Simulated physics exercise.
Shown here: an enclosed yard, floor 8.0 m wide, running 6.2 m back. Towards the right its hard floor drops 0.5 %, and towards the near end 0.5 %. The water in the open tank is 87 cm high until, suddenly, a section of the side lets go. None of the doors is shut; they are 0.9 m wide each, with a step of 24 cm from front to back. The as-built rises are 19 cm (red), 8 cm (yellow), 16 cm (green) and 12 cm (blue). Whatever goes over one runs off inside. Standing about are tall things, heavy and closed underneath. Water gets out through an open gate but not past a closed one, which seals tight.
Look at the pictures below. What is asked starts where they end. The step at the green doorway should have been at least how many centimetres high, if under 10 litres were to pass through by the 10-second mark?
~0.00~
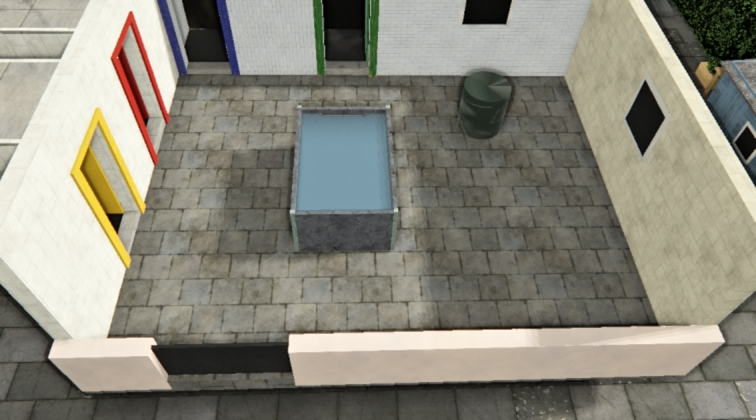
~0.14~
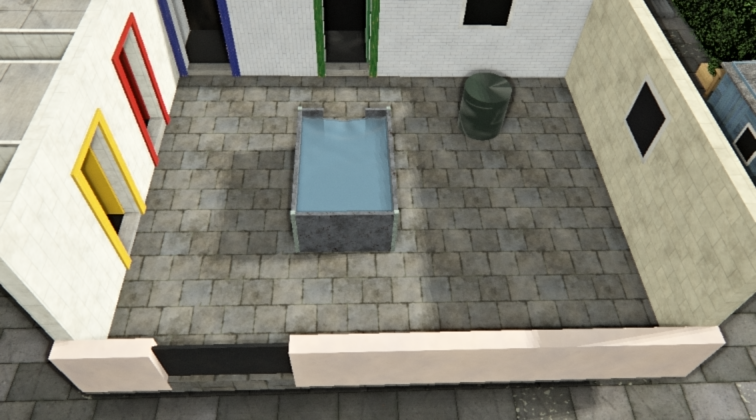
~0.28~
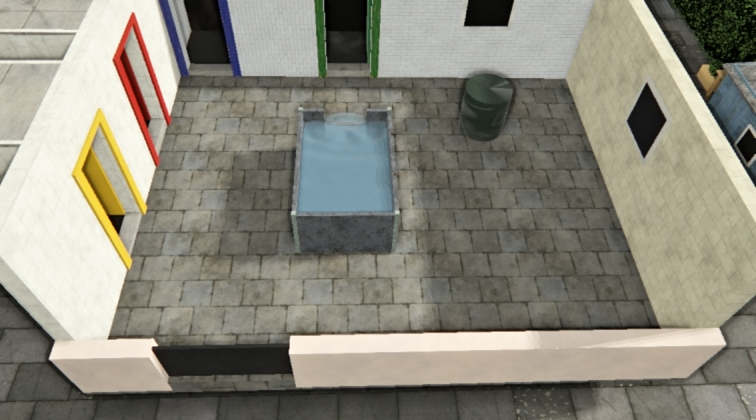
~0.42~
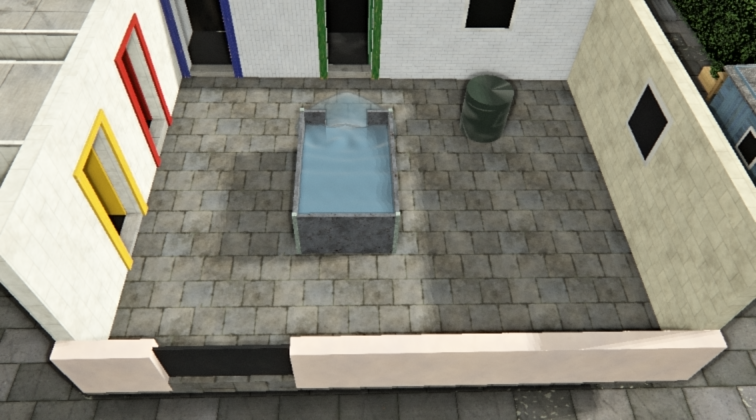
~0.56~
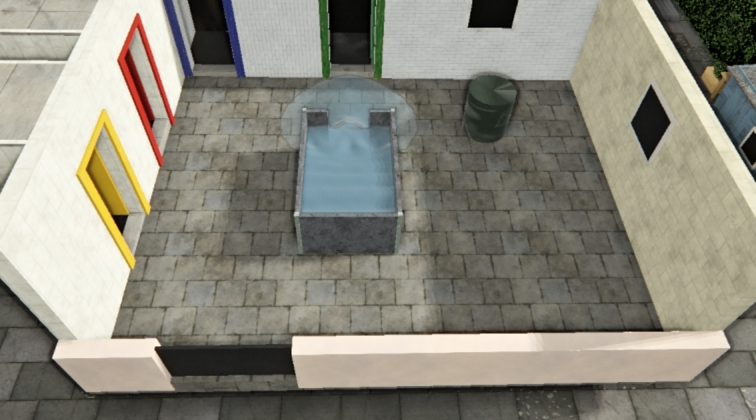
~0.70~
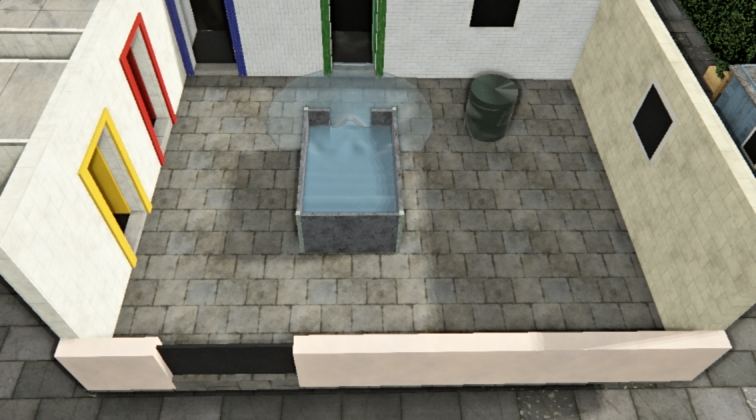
At least some 36 cm.
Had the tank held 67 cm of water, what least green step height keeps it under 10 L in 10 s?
A step of about 27 cm does it.
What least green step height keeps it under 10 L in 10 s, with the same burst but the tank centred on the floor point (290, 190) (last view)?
It must be around 27 cm tall.
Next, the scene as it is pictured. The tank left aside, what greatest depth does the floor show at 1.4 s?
It gets to close to 40 centimetres there.
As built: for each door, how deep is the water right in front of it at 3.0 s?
Depths in cm - red: 8, yellow: 0, green: 24, blue: 13.
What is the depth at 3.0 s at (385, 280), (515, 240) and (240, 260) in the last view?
First spot about 0 cm, second about 0 cm, third about 0 cm.
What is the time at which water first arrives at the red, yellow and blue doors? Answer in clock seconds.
Red 2.2 s, yellow 3.2 s, blue 1.3 s.
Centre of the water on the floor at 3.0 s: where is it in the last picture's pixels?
The balance point sits at roughly (354, 147).
After 1.4 s water covers 15 % of the floor, deepest (40 cm) near (346, 141); 14 cm at the green door, 95 litres in over its 16 cm step.
After 3.0 s water covers 30 % of the floor, deepest (25 cm) near (346, 141); 24 cm at the green door, 261 litres in over its 16 cm step.
After 10.0 s water covers 95 % of the floor, deepest (11 cm) near (421, 361); 8 cm at the green door, 304 litres in over its 16 cm step.
At the green door as built, the water arrived by 0.6 s and peaked near 34 cm at 2.0 s.
With a step of 33 cm, 25 litres would have come in within the 10 s; with 45 cm, 0 litres. So under 10 litres takes about 36 cm.
